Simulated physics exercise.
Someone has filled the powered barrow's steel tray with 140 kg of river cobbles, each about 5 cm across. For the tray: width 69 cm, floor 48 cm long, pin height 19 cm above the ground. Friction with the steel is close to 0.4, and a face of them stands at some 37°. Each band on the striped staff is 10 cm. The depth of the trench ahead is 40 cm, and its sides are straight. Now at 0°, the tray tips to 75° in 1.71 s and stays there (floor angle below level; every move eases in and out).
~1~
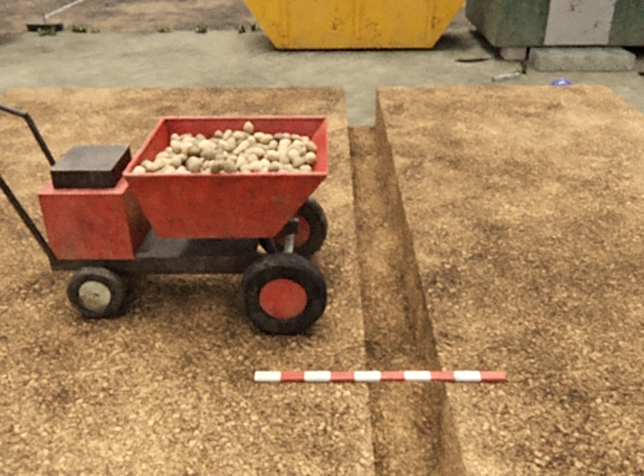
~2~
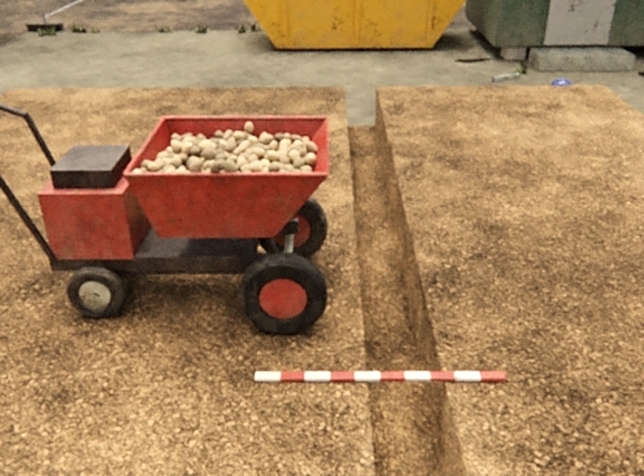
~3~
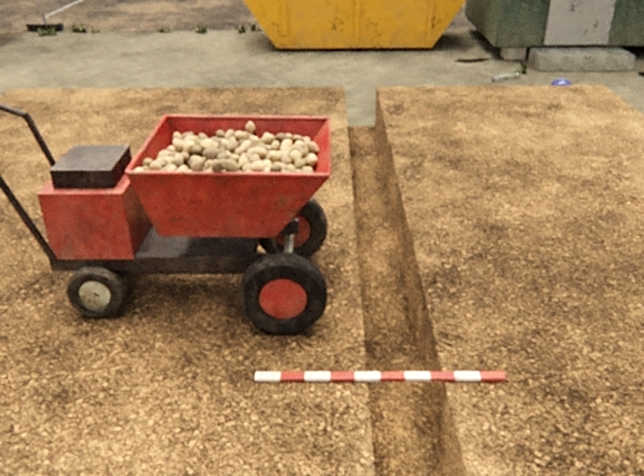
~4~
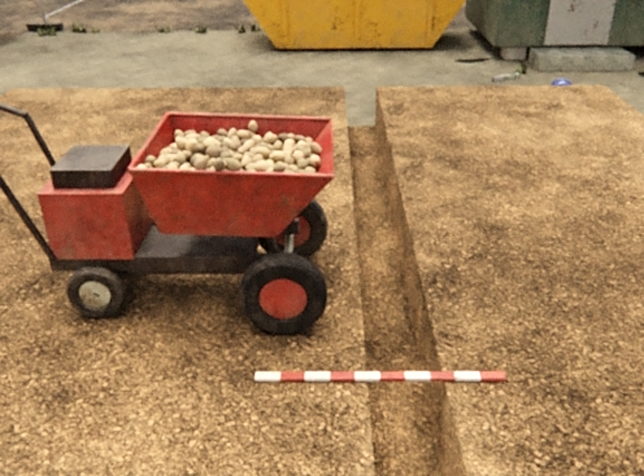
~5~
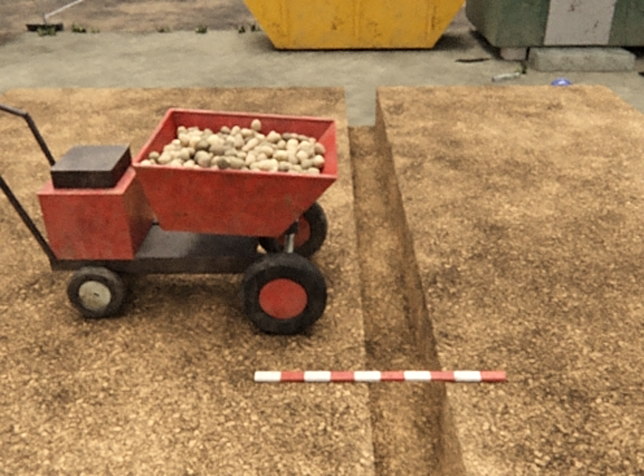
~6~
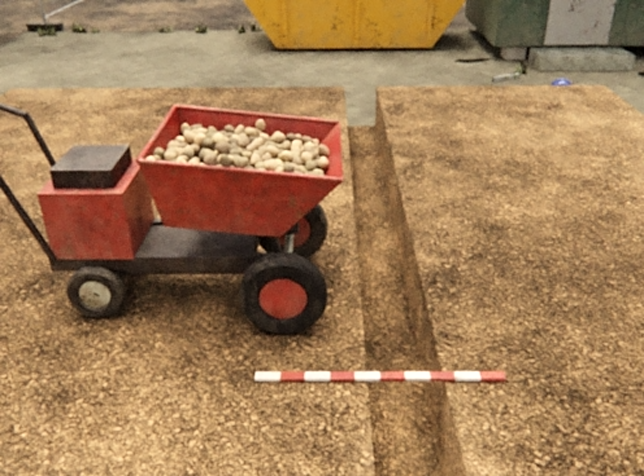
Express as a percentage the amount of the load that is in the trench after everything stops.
The amount is close to 37 per cent of the load.
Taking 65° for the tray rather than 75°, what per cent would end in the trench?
Near 35 per cent then.
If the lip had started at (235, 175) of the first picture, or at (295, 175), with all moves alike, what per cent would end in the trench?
The first start gives about 95 per cent, the second about 65.
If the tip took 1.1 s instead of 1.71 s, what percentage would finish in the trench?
30 per cent.
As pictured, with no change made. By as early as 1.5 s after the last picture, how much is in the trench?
Approx. 5 % of the load.
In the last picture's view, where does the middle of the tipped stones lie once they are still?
Centre estimate: Around (452, 287).
Then, 1.0 s after the last picture the floor is at 63°, 98 % in the tray, 1 % in the trench, 1 % past the trench; the foremost stones are at (443, 277).
Then, 1.5 s after the last picture the floor is at 75°, 46 % in the tray, 5 % in the trench, 48 % past the trench; the foremost stones are at (557, 287).
Then, 1.9 s after the last picture the floor is at 75°, 20 % in the tray, 13 % in the trench, 66 % past the trench; the foremost stones are at (615, 281).
Then, 3.8 s after the last picture the floor is at 75°, 0 % in the tray, 37 % in the trench, 63 % past the trench; the foremost stones are at (639, 280).
